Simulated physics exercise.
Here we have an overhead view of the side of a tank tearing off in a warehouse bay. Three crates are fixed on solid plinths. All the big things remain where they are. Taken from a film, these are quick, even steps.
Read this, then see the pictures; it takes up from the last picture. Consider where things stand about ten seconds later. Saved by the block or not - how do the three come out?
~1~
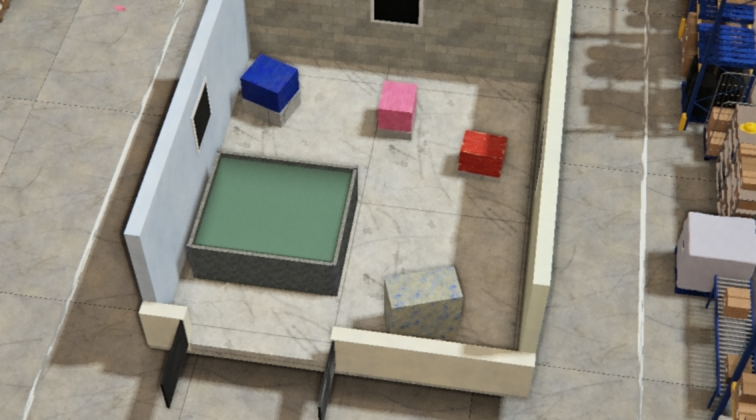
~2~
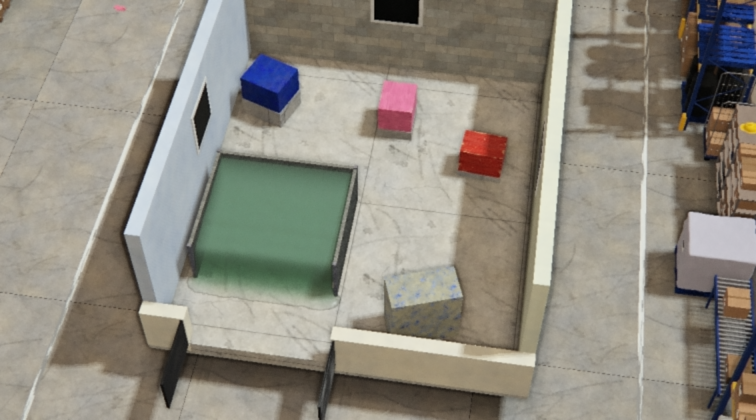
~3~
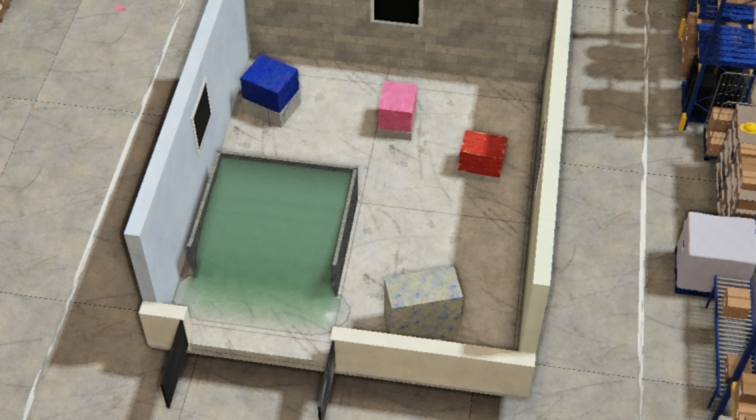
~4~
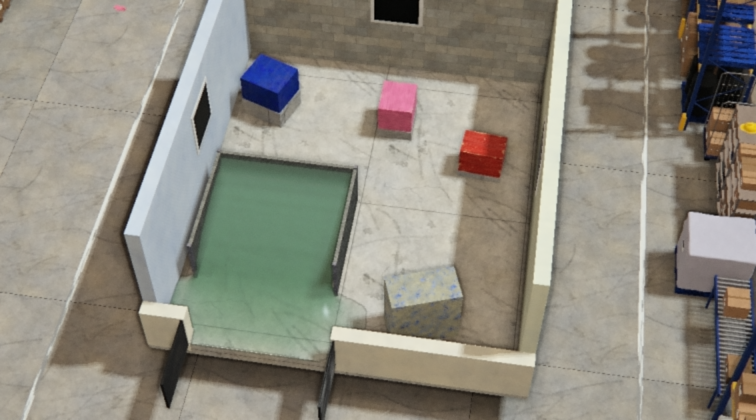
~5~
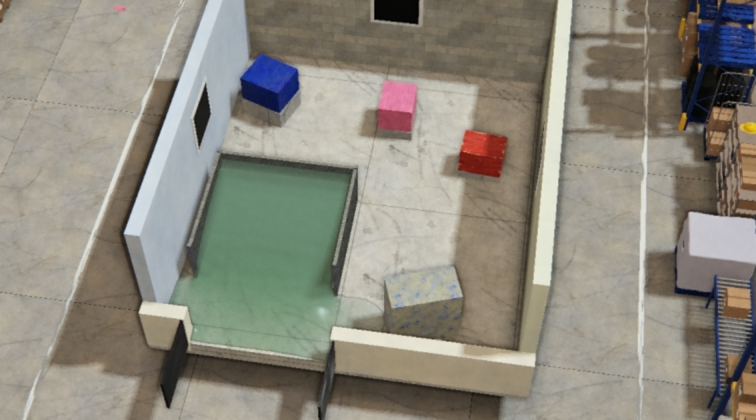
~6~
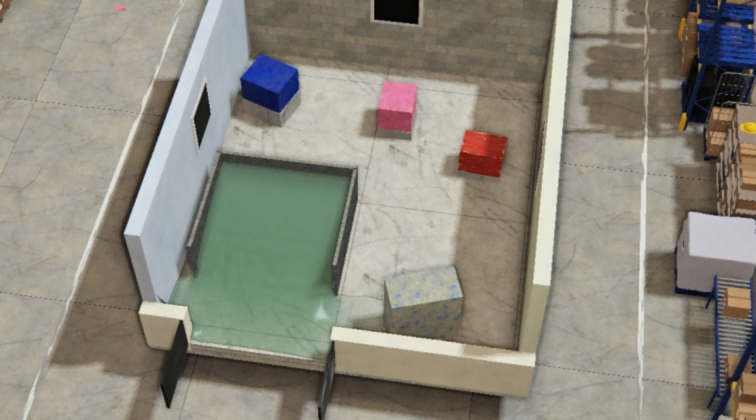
In the end blue crate: Dry. Pink crate: Dry. Red crate: Dry.
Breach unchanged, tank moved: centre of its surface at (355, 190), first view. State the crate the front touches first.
Answer: The crate marked red.
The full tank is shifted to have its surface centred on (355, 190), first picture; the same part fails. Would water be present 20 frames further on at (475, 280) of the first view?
That spot: Swamped.
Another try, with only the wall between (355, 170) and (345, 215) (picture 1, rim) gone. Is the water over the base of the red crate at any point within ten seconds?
Looks like the red crate goes under.
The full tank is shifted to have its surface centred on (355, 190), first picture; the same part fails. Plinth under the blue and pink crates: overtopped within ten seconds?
Blue crate is untouched, pink crate is untouched.
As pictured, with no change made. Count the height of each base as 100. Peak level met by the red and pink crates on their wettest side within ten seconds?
The first reaches around 30 in a hundred, the second around 20.
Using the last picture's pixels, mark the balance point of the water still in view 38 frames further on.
At roughly (308, 247).
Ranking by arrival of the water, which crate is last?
That is the one in pink.
A moment on, water covers 15 % of the floor; the blue crate not reached, the pink crate not reached, the red crate not reached.
Next, water covers 20 % of the floor; the blue crate not reached, the pink crate not reached, the red crate not reached.
Then, water covers 30 % of the floor; the blue crate water round its plinth, the pink crate not reached, the red crate not reached.
Later, water covers 55 % of the floor; the blue crate water round its plinth, the pink crate water round its plinth, the red crate water round its plinth.
In the end, water covers 70 % of the floor; the blue crate stayed above the water, the pink crate stayed above the water, the red crate stayed above the water.
